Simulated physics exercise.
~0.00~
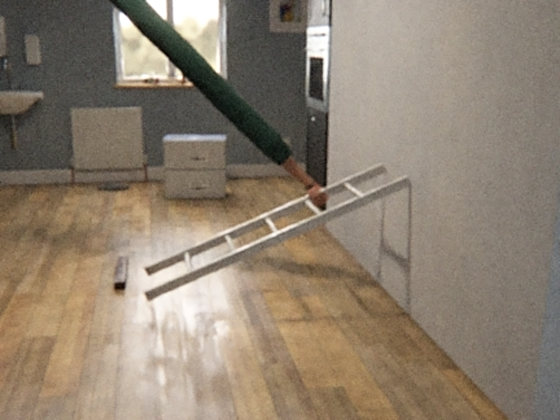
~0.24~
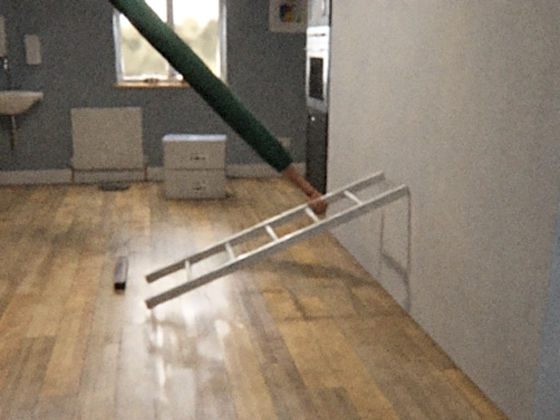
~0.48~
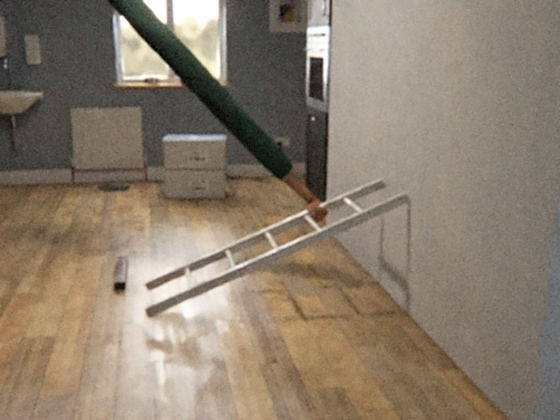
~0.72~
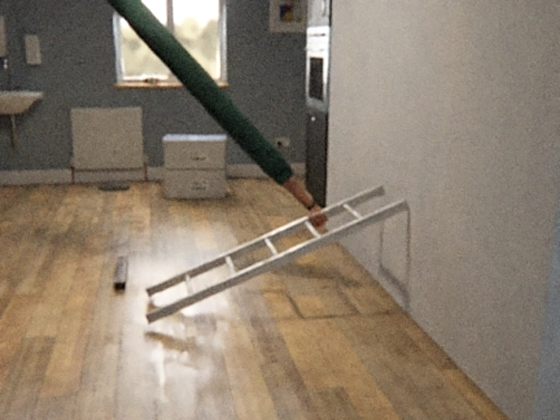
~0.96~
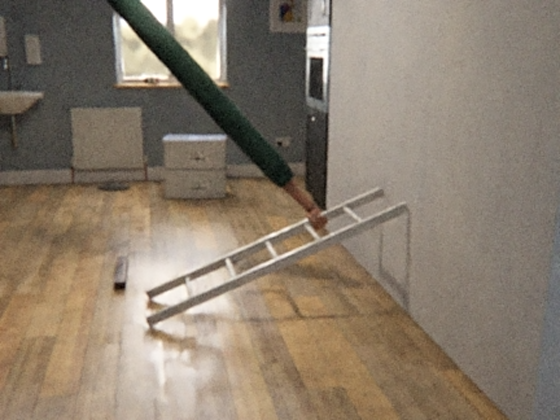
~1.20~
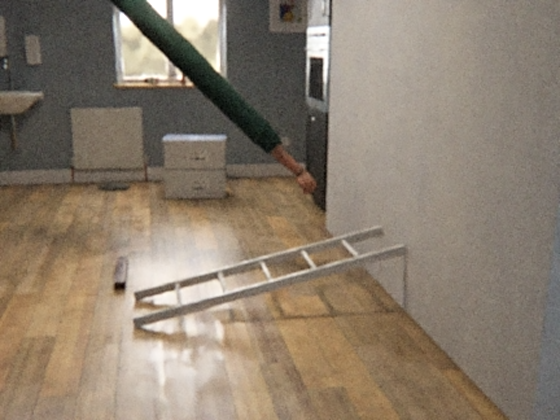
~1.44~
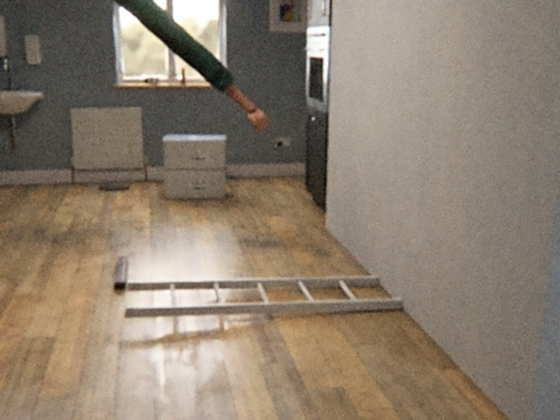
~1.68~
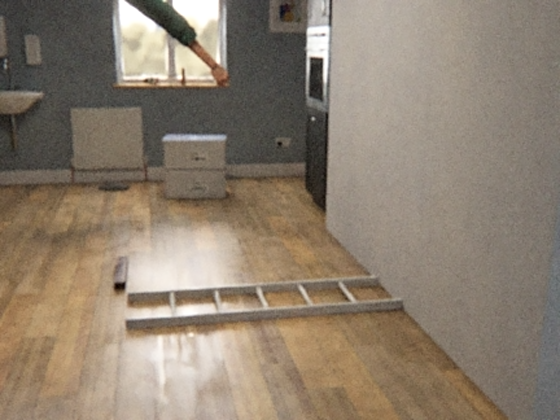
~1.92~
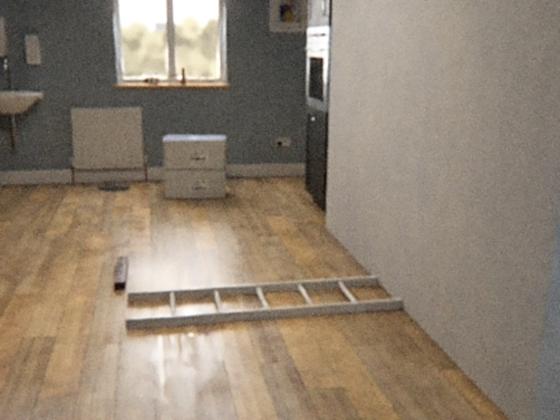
At first, a hand at the end of a long green sleeve holds a white, ladder-like rack at a slant near the pale wall on the right, above a wooden floor. The hand lowers the rack a little until its lower left end comes down to the floor, and it stays there briefly. Then the hand lets go and draws back toward the window as the rack's raised end slides down the wall. The rack drops flat, while the dark batten to its left stays in place. Finally, the arm leaves view and the rack lies still on the floor.
